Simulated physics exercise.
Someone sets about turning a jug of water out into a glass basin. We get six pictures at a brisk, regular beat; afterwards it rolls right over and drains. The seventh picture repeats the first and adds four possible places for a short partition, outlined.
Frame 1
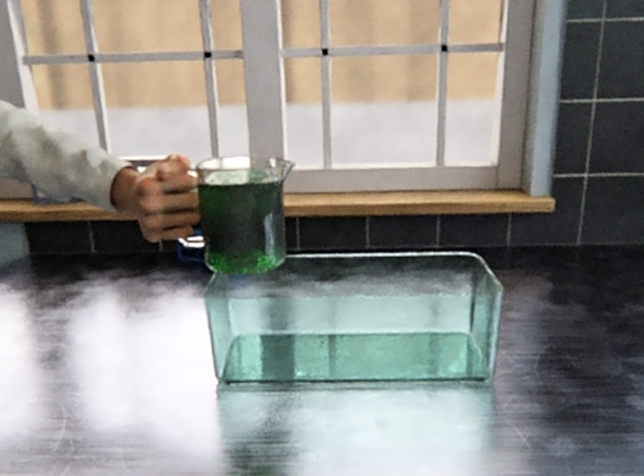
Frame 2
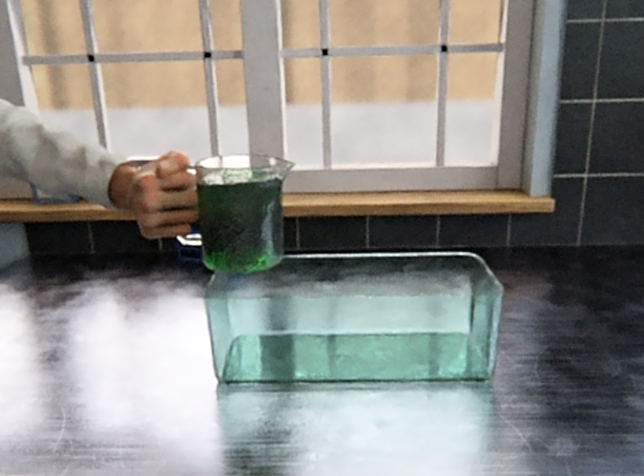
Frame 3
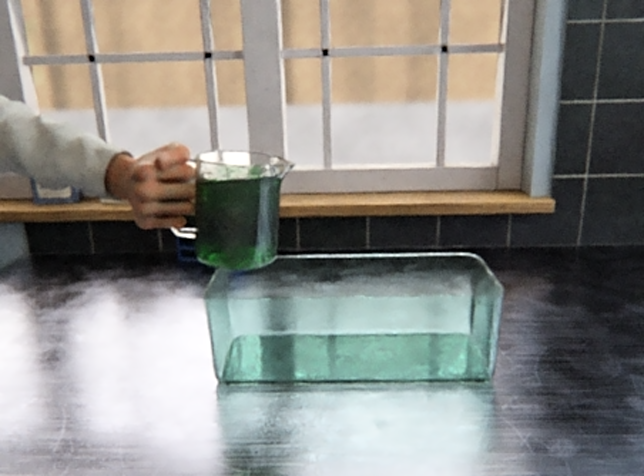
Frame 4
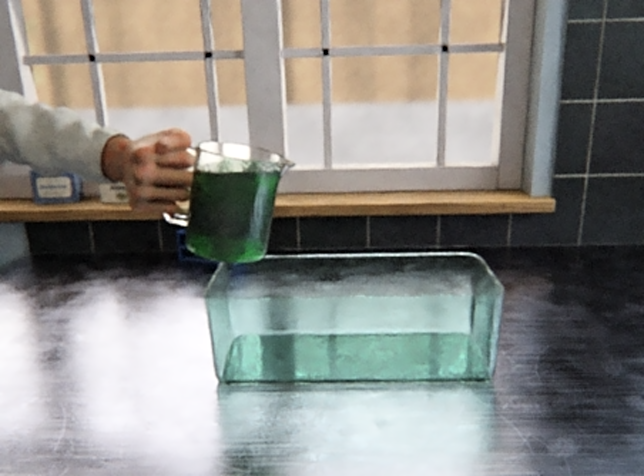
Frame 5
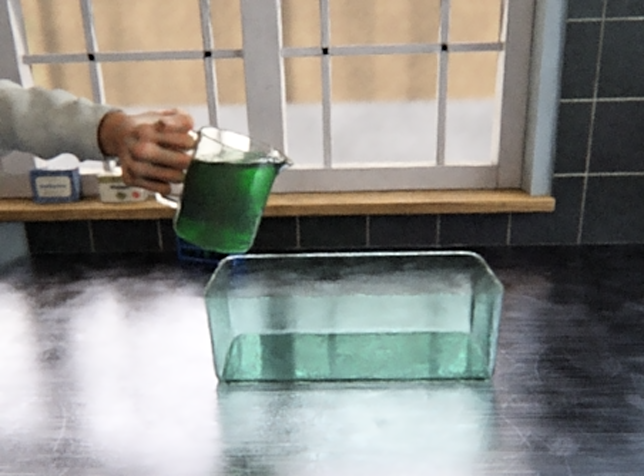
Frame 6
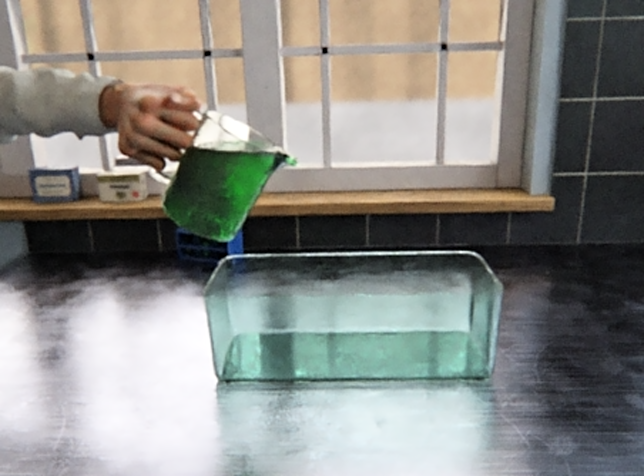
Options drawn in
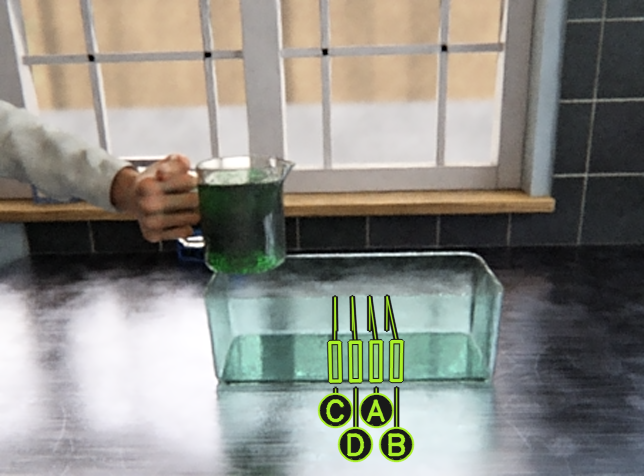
A hand held a glass jug of green liquid above the left end of a clear glass basin, then gradually tilted it to the right until the liquid reached the spout.
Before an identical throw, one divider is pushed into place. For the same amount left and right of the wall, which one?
The best slot is B.
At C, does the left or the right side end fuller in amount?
More ends on the right.
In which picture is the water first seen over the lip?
In picture 6.
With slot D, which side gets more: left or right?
The right one.
In lime, A at (376, 388); B at (396, 388); C at (335, 388); D at (355, 388).
Choosing A, about 14 % ends left of the wall and 84 % right of it.
Choosing B, about 52 % ends left of the wall and 46 % right of it.
Choosing C, about 4 % ends left of the wall and 94 % right of it.
Choosing D, about 5 % ends left of the wall and 94 % right of it.
